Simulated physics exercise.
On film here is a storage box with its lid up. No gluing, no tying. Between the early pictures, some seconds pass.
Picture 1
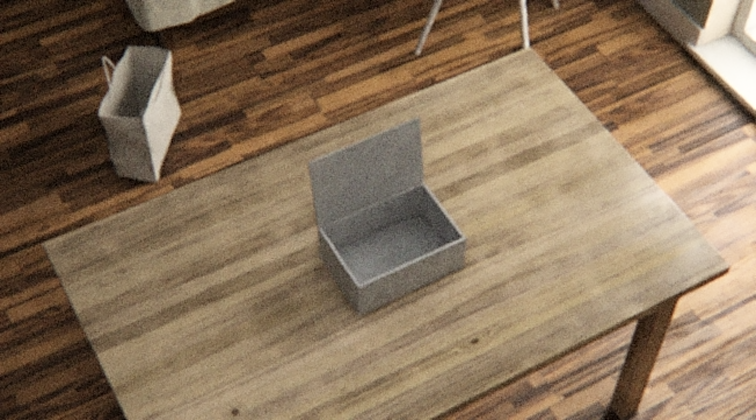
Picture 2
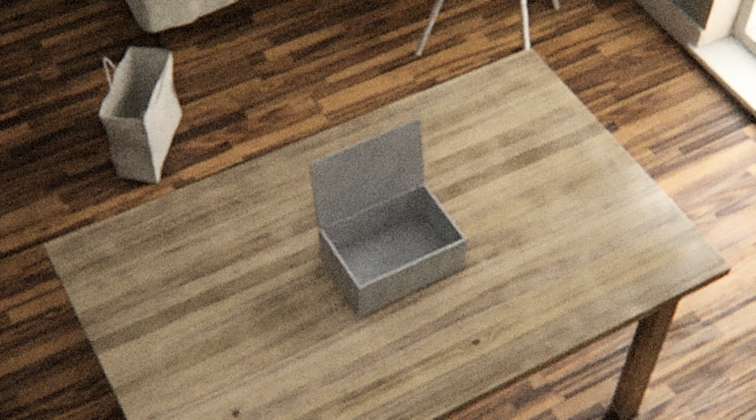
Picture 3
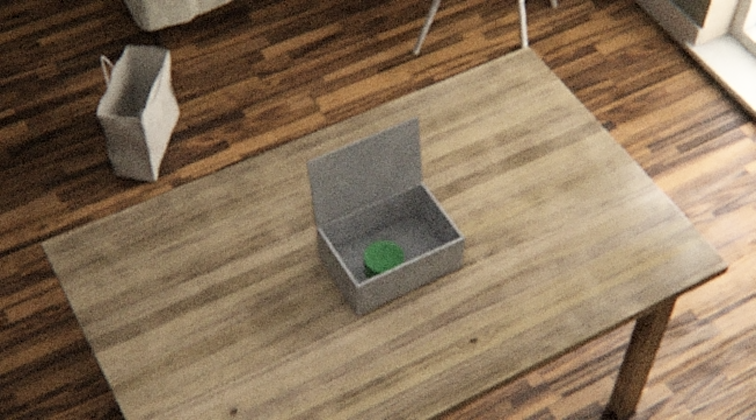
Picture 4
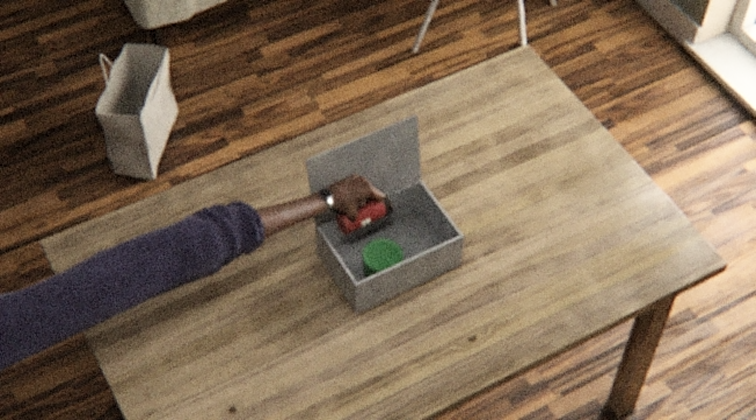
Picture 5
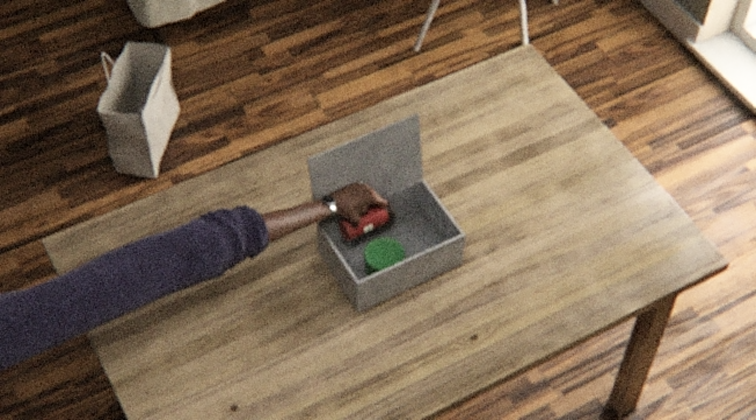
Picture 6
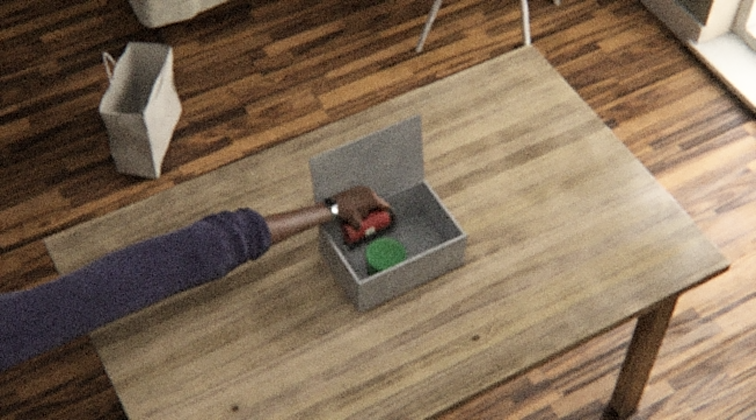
On a wooden table, an open gray box sat empty until a green tub appeared inside; then a hand reached in from the left and lowered a red object slightly into the box behind it.
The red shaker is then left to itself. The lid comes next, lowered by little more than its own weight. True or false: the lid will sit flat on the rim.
True.
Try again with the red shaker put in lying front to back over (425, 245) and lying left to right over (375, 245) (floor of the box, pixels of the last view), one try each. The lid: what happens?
Well, the first time the lid gets all the way down, and the second time it gets all the way down.
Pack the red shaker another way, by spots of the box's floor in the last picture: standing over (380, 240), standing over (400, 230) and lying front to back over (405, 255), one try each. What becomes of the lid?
Attempt one, it is left gaping; attempt two, it is left gaping; attempt three, it settles down.
Then, 0.90 s later than the last frame, lid starting down; red shaker moved about its own width near (368, 240).
Then, 1.50 s later than the last frame, lid 62° above the rim; red shaker moved about its own width near (368, 240).
Then, 1.70 s later than the last frame, lid 43° above the rim; red shaker moved about its own width near (368, 240).
Then, 2.00 s later than the last frame, lid 6° above the rim; red shaker moved about its own width near (368, 239).
When it is over, lid shut; moved from the start, red shaker; green tub as before. End places, in pixels of the last picture, red shaker near (368, 239).
